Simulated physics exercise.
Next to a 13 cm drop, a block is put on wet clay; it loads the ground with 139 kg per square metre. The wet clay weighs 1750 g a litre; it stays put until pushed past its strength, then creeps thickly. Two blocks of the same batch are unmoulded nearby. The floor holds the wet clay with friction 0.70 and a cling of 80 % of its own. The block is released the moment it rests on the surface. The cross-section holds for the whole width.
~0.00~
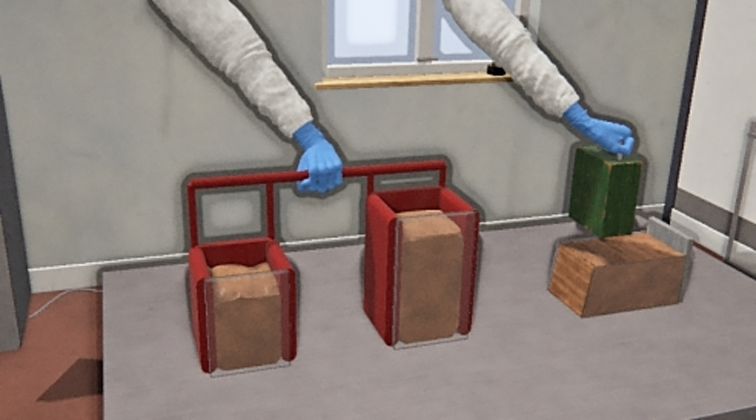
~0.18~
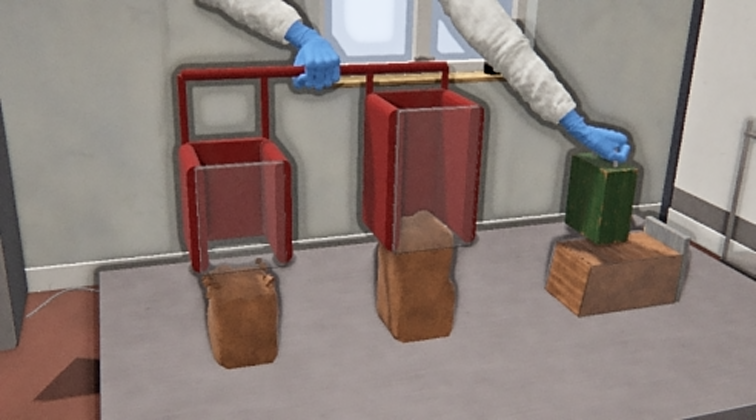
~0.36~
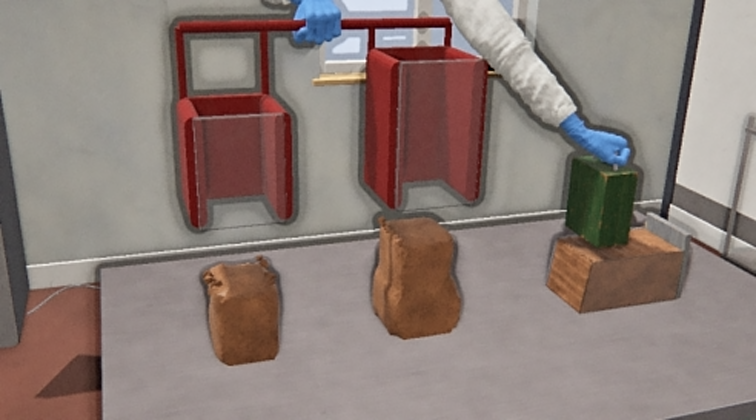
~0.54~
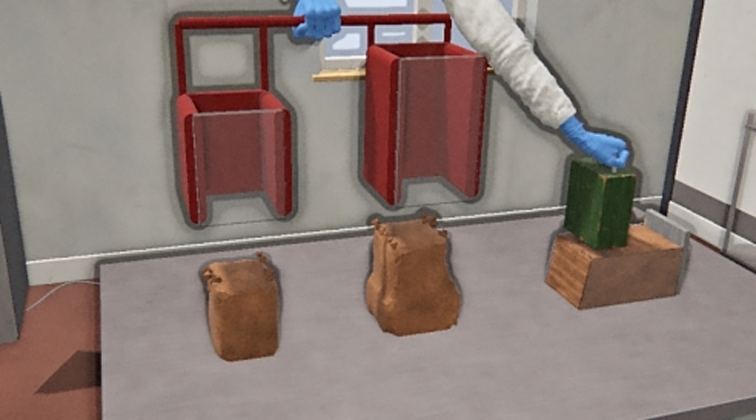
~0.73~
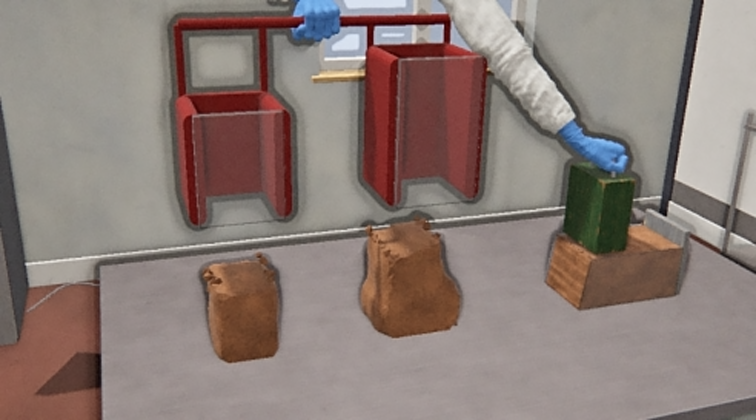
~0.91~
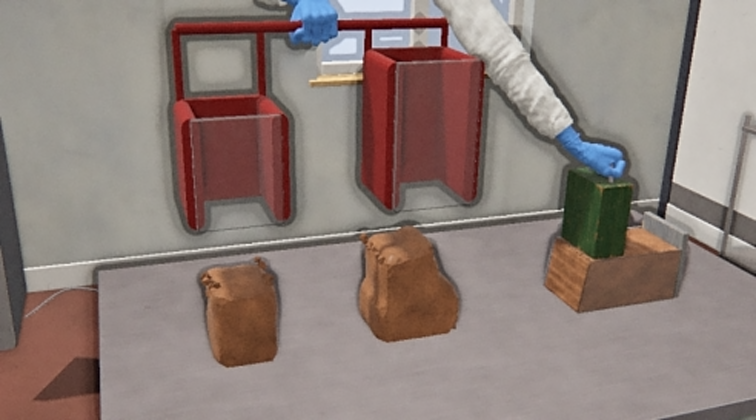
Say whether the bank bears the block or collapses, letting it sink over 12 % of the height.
The bank stands.
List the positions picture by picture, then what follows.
Crest of the wet clay at (605, 265); block heights 18 cm, 27 cm (left to right), in the first picture.
Crest of the wet clay at (602, 265); block heights 18 cm, 26 cm (left to right), in the second picture.
Crest of the wet clay at (603, 261); block heights 18 cm, 24 cm (left to right), in the third picture.
Crest of the wet clay at (603, 257); block heights 18 cm, 23 cm (left to right), in the fourth picture.
Crest of the wet clay at (603, 258); block heights 18 cm, 22 cm (left to right), in the fifth picture.
Crest of the wet clay at (601, 260); block heights 18 cm, 22 cm (left to right), in the sixth picture.
After 1.05 s, the block is down by 0 % of the bank's height and stands upright.
After 1.21 s, the block is down by 0 % of the bank's height and stands upright.
After 1.38 s, the block is down by 0 % of the bank's height and stands upright.
After 1.54 s, the block is down by 0 % of the bank's height and stands upright.
After 1.59 s, the block is down by 0 % of the bank's height and stands upright.
